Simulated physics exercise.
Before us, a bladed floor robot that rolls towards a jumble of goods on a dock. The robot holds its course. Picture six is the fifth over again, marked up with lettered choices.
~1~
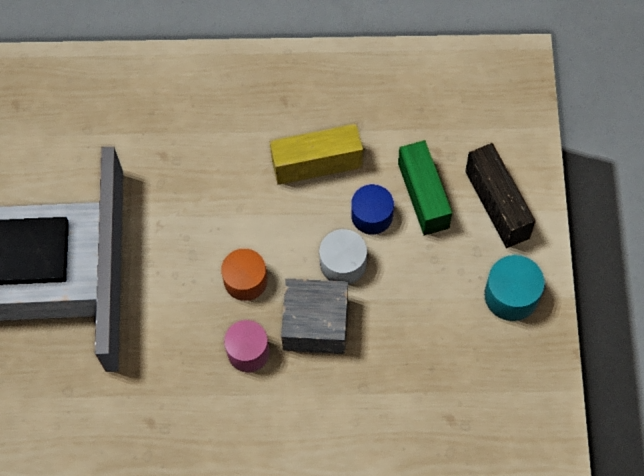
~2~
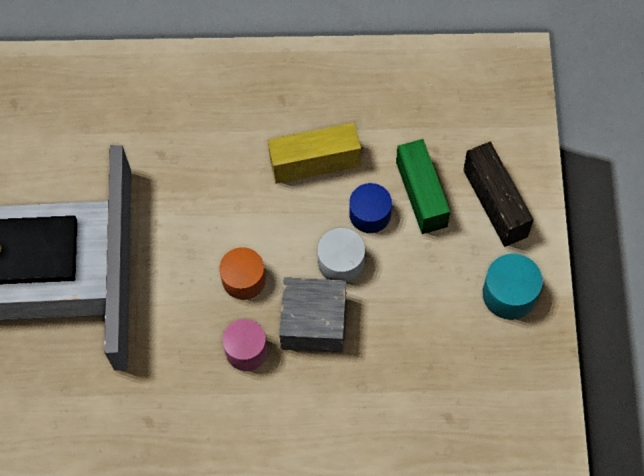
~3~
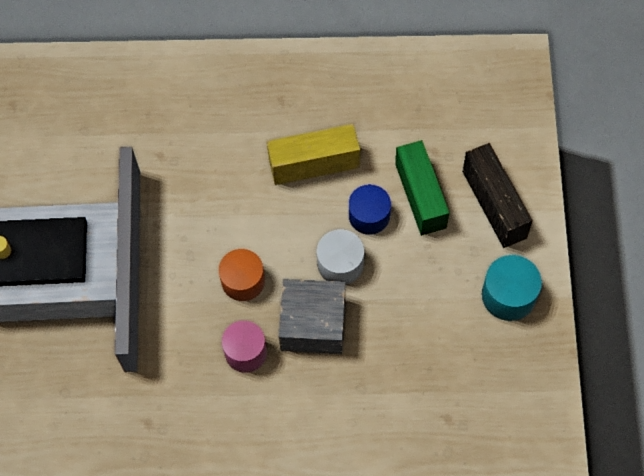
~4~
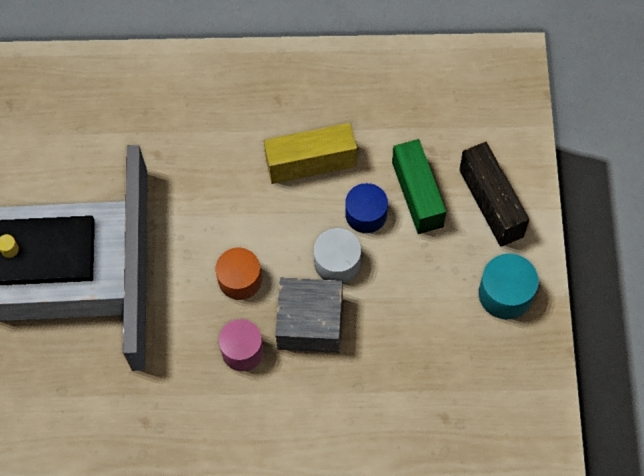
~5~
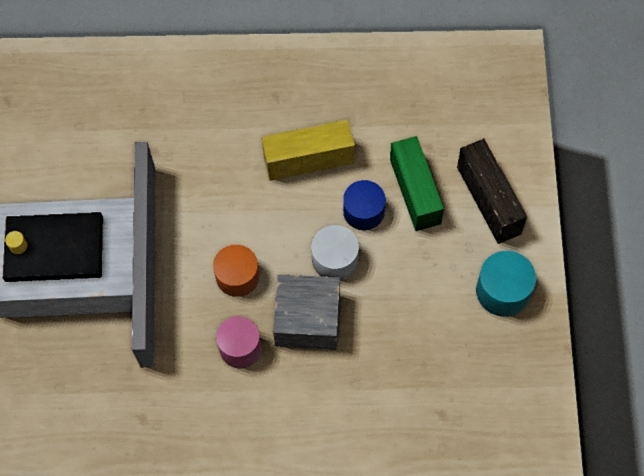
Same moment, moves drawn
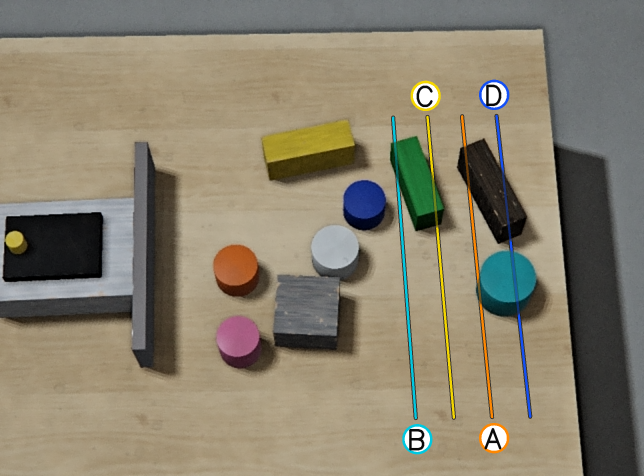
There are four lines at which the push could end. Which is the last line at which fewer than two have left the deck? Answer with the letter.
A.
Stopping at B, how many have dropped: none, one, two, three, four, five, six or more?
By then, none.
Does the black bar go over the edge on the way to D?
Yes.
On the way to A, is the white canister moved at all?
Yes.
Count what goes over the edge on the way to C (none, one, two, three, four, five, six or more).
The count is none.
On the copy, A at (476, 259); B at (404, 260); C at (440, 260); D at (513, 259).
On A. First, robot (181, 244); pink canister (294, 348); grey crate (329, 309).
Then, robot (304, 242); pink canister (414, 371); green stick (438, 178).
Finally, robot (396, 241); black bar over the edge; turquoise canister (552, 276); one fallen.
By contrast, B is within the limit but short; C is within the limit but short; D drops two.
